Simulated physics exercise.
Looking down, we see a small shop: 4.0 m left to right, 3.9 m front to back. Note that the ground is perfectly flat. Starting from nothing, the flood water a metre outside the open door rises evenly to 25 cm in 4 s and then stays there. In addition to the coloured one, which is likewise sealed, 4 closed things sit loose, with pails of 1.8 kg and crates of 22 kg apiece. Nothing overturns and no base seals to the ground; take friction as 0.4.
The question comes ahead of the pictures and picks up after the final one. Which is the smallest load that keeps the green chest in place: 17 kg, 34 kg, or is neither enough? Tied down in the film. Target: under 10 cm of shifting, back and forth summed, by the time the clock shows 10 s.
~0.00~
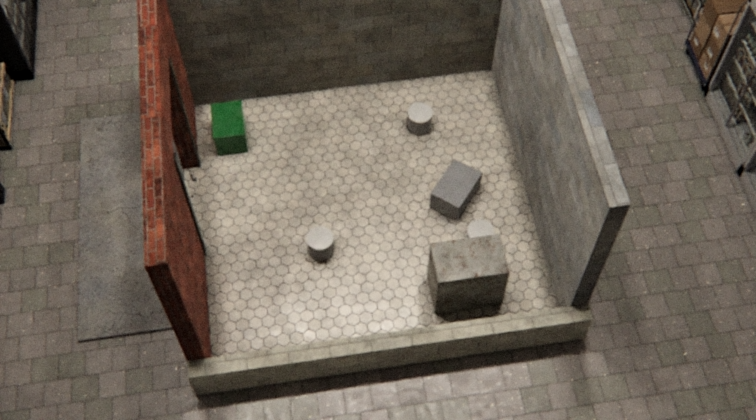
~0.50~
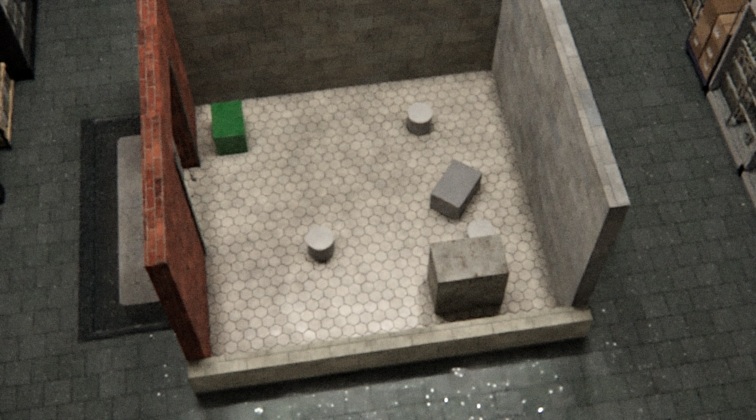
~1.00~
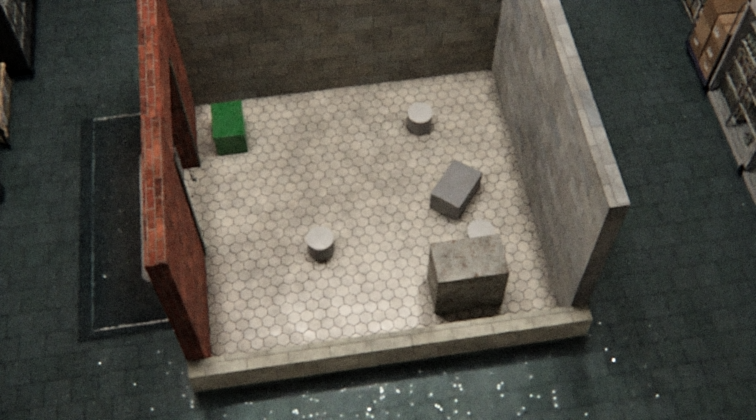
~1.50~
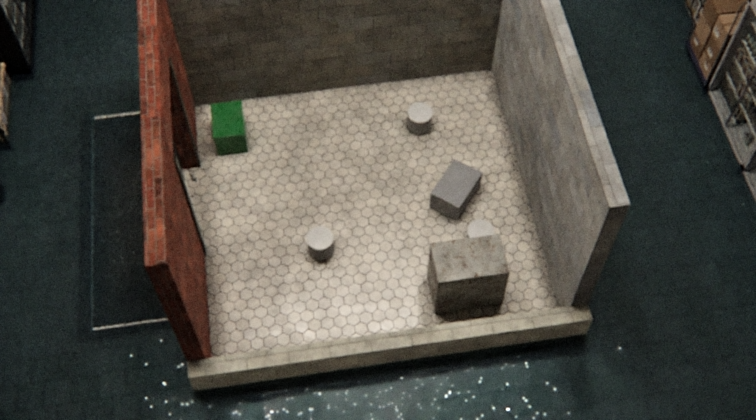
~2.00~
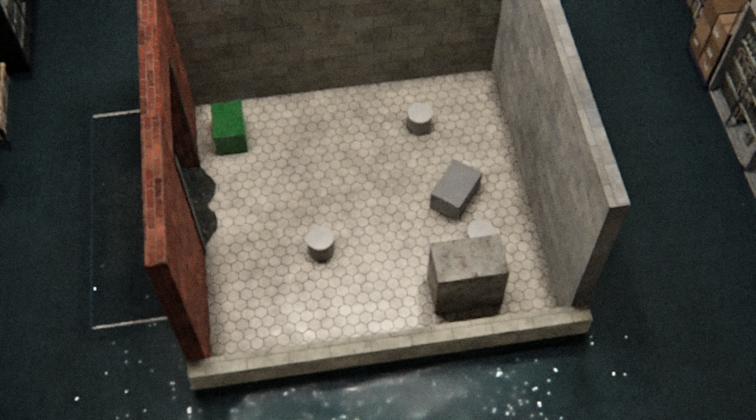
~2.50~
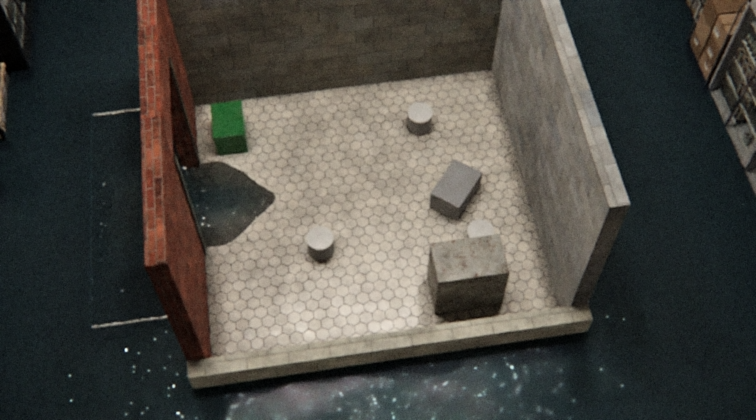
I predict even the lighter option keeps it in place.
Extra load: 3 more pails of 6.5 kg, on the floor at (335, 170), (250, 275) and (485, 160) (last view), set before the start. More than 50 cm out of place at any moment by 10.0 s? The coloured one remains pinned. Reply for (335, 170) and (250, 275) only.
Result, in order - exceeds it; falls shy.
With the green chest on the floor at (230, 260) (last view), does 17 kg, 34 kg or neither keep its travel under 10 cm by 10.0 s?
So both weights work.
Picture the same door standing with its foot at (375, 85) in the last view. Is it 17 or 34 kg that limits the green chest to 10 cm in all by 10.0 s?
If so, then the first option suffices.
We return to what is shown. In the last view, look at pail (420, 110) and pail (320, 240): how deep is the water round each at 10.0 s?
13 and 14 cm.
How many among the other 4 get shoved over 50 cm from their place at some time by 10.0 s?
My count gives 4.
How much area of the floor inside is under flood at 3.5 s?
Flooded: Near 3.5 m2.
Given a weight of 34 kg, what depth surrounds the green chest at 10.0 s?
About 7 cm.
After 3.5 s the green chest would be 0 cm from its start with 17 kg and 0 cm from its start with 34 kg; 1 cm of water round it then.
After 4.5 s the green chest would be 0 cm from its start with 17 kg and 0 cm from its start with 34 kg; 3 cm of water round it then.
After 7.0 s the green chest would be 0 cm from its start with 17 kg and 0 cm from its start with 34 kg; 3 cm of water round it then.
After 10.0 s the green chest would be 0 cm from its start with 17 kg and 0 cm from its start with 34 kg; 7 cm of water round it then.
